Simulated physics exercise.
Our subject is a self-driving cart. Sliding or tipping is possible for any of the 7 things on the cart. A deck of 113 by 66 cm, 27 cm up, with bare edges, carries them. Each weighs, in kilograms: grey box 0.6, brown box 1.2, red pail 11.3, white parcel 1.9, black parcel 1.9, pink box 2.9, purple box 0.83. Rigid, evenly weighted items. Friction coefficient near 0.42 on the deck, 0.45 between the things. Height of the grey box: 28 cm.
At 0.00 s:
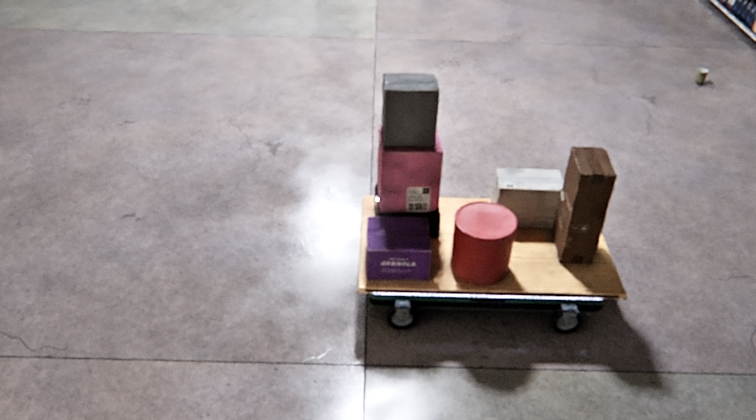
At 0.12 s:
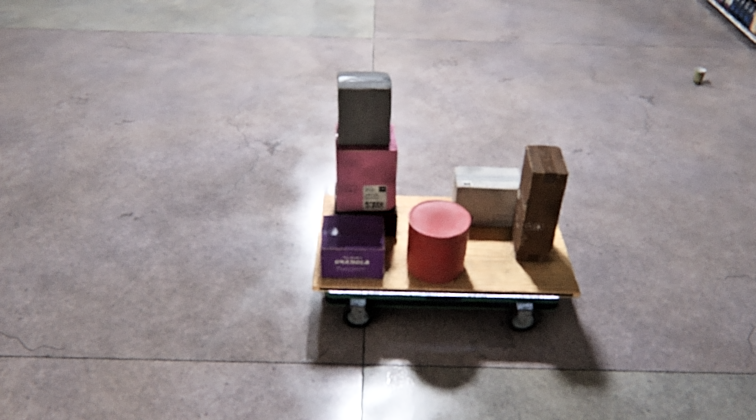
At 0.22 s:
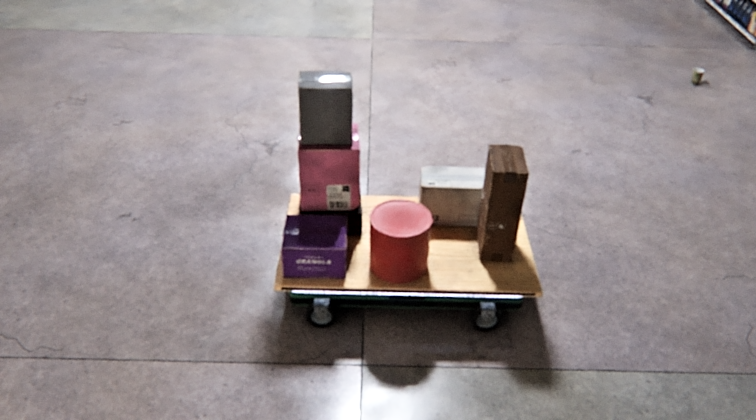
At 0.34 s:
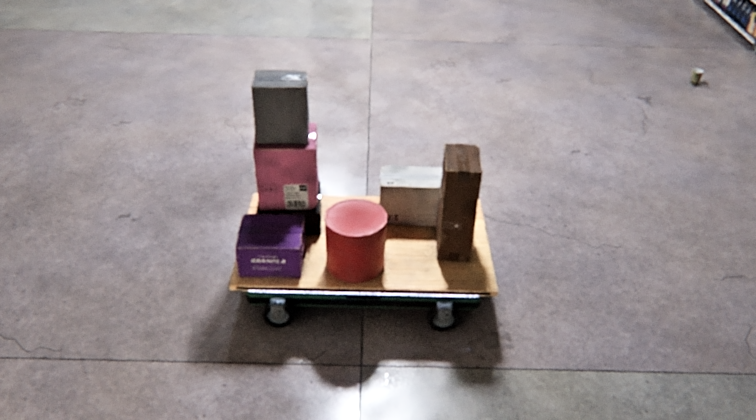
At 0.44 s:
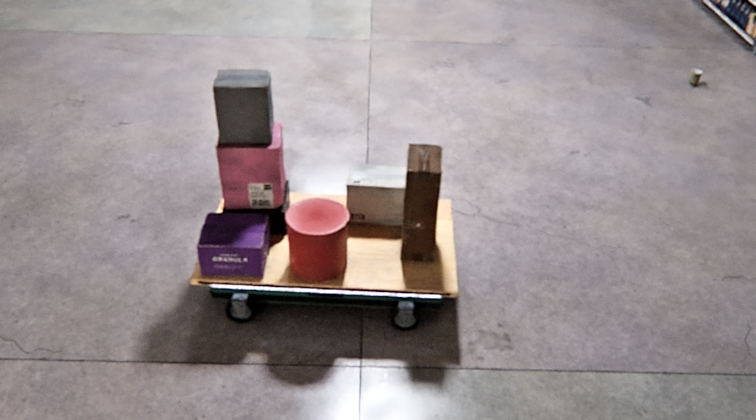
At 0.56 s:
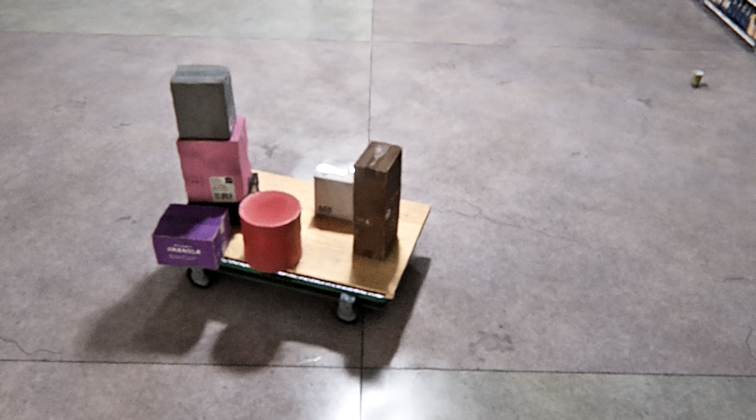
On a concrete floor, a cart of boxes and a red pail rolls left, then turns.
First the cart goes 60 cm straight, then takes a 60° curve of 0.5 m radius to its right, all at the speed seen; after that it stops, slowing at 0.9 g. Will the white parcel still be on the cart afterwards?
It is carried along.
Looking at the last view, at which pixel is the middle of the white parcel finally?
Around (282, 127).
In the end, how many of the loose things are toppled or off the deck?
The count comes out at 6.
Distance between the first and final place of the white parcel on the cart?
Displacement: Approx. 20 cm.
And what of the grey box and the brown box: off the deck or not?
The grey box winds up out of bounds; the brown box stays within bounds.
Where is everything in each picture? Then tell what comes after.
In the first picture, 0 cm covered; white parcel (527, 198); grey box (409, 110).
In the second picture, 19 cm covered; red pail (437, 242).
In the third picture, 35 cm covered; pink box (330, 167); purple box (316, 246).
In the fourth picture, 54 cm covered; grey box (282, 107); brown box (458, 203).
In the fifth picture, 70 cm covered, turned 2°; red pail (318, 239).
In the sixth picture, 90 cm covered, turned 17°; white parcel (350, 191) shifted 2 cm; pink box (216, 159) shifted 19 cm.
Around 0.76 s, 122 cm covered, turned 52°; grey box, red pail, black parcel and pink box now off the deck; white parcel shifted 8 cm near (318, 171); brown box shifted 5 cm.
Around 0.96 s, 151 cm covered, turned 60°; white parcel shifted 9 cm near (297, 144); brown box shifted 10 cm.
Around 1.26 s, 157 cm covered, turned 60°, stopped; white parcel shifted 21 cm near (282, 127); brown box at 28° to upright.
Finally (2.1 s), off the deck, grey box, red pail, black parcel, pink box and purple box; on their side or leaning hard on the cart, brown box; not toppled but over 10 cm from the start, white parcel. In the last view, white parcel near (282, 127).
